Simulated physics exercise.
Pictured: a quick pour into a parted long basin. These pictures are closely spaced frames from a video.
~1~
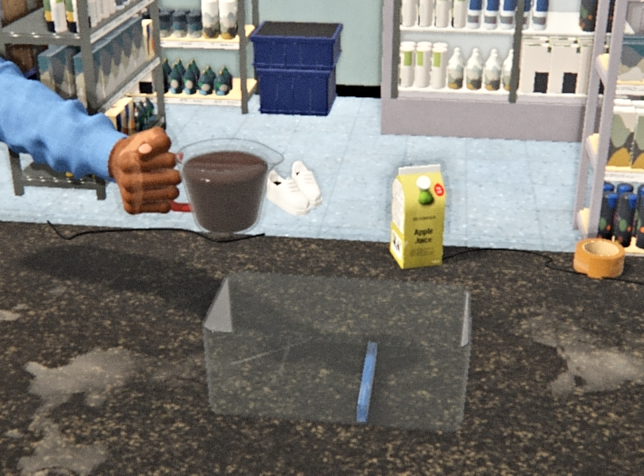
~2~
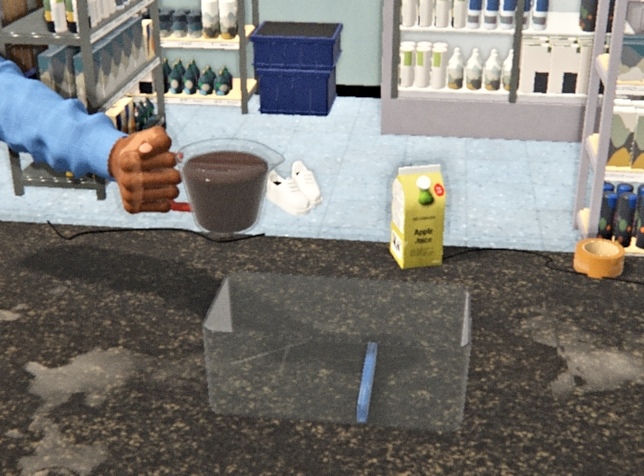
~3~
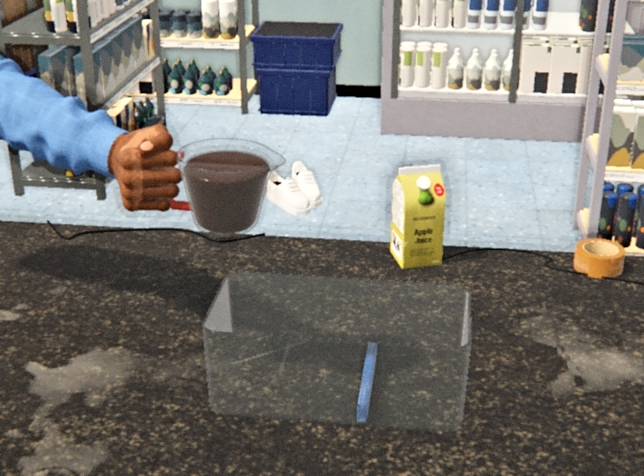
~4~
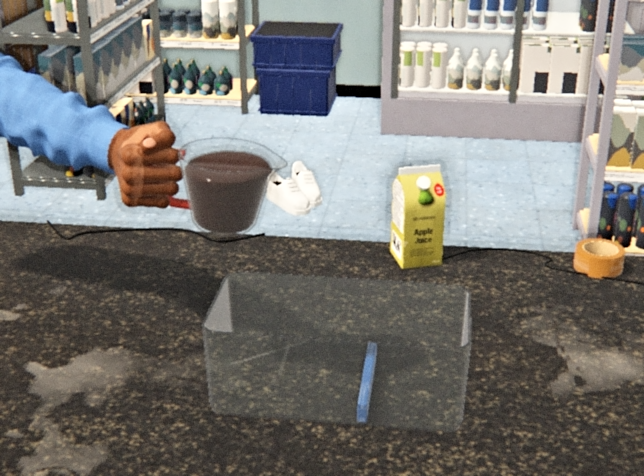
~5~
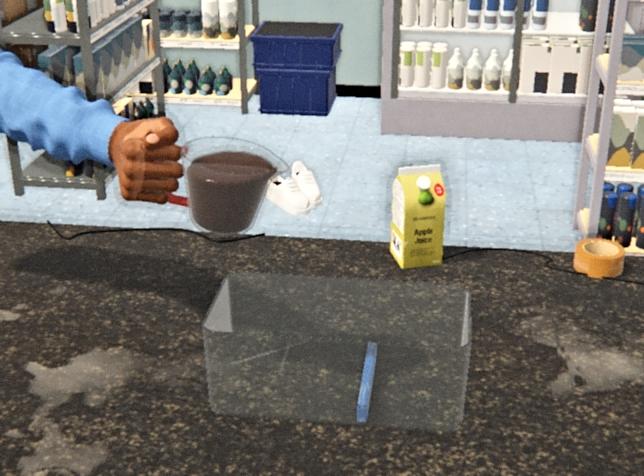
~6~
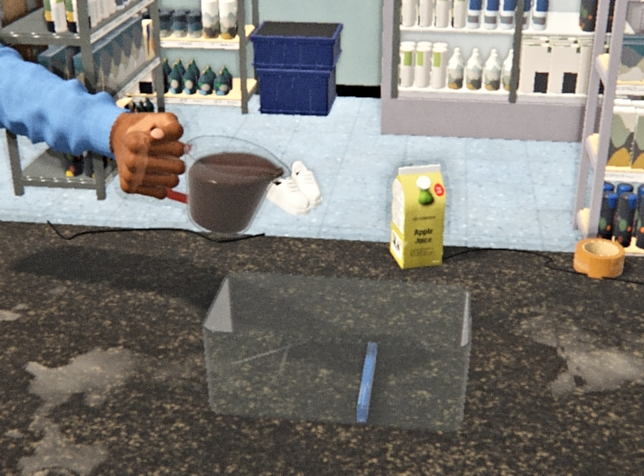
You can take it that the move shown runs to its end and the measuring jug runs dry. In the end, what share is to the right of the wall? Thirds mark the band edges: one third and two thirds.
I would say less than a third ends up on that side.
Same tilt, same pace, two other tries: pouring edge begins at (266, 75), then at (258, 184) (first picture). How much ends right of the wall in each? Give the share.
The first start yields 10 per cent, the second 10 per cent.
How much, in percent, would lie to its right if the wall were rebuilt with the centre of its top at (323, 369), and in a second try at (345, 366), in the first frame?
In order, 75 and 35 in a hundred.
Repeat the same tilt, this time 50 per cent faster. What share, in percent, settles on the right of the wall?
Around 10 in a hundred.
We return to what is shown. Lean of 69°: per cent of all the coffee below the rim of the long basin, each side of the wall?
Roughly 20 per cent on the left, roughly 0 per cent on the right.
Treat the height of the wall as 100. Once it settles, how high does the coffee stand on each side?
Close to 60 for the left and 10 for the right.
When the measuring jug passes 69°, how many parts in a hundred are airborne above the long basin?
25 %.
A moment on, the measuring jug is tipped part way and 54 per cent is still to pour, 20 is left of the wall and 1 right of it.
Next, the measuring jug is tipped right over and 3 per cent is still to pour, 83 is left of the wall and 5 right of it.
Then the measuring jug is tipped right over and 0 per cent is still to pour, 89 is left of the wall and 9 right of it.
Later the measuring jug is tipped right over and 0 per cent is still to pour, 89 is left of the wall and 9 right of it.
In the end 89 per cent lies left of the wall, 9 right of it and 2 outside.
